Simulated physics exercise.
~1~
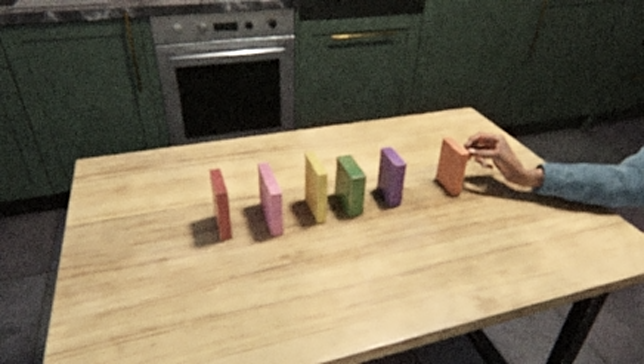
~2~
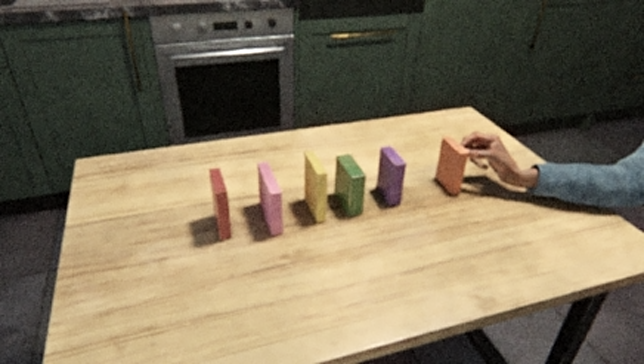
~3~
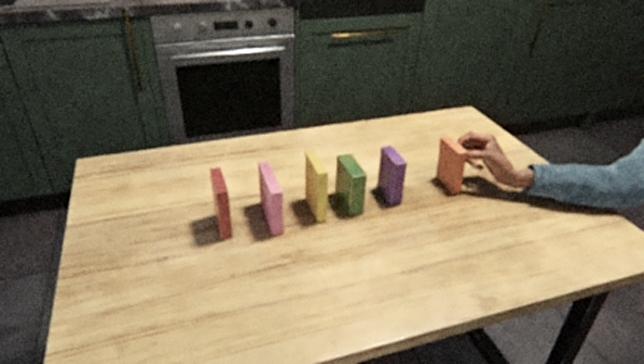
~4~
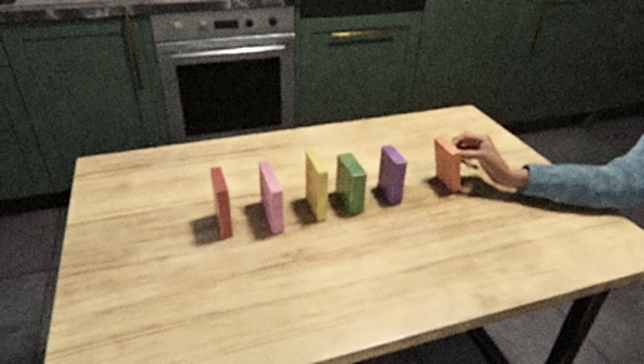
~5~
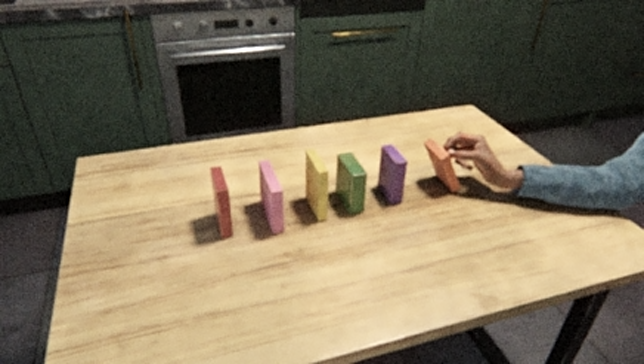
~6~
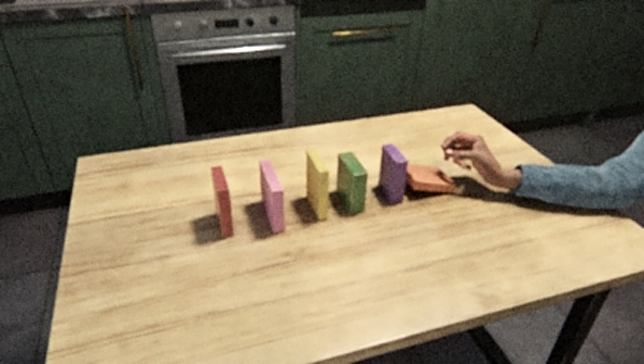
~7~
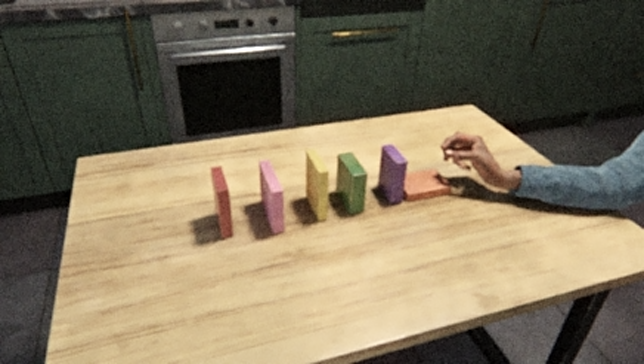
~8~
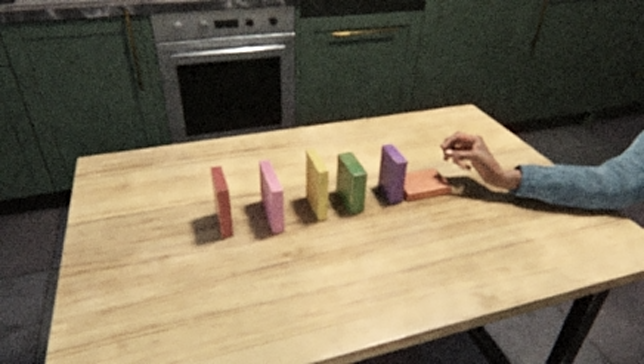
A hand in a blue sleeve reaches in from the right over a light wooden table in a kitchen with dark green cabinets and an oven, seen from slightly above by a gently swaying camera. Red, pink, yellow, green and purple blocks stand in a row from left to right, with an orange one beyond a wider gap at the right. The fingers push the orange block leftward until it tips. It falls flat toward the purple block, while the hand stays raised behind it. The orange block lies on the table, and the other five remain standing.
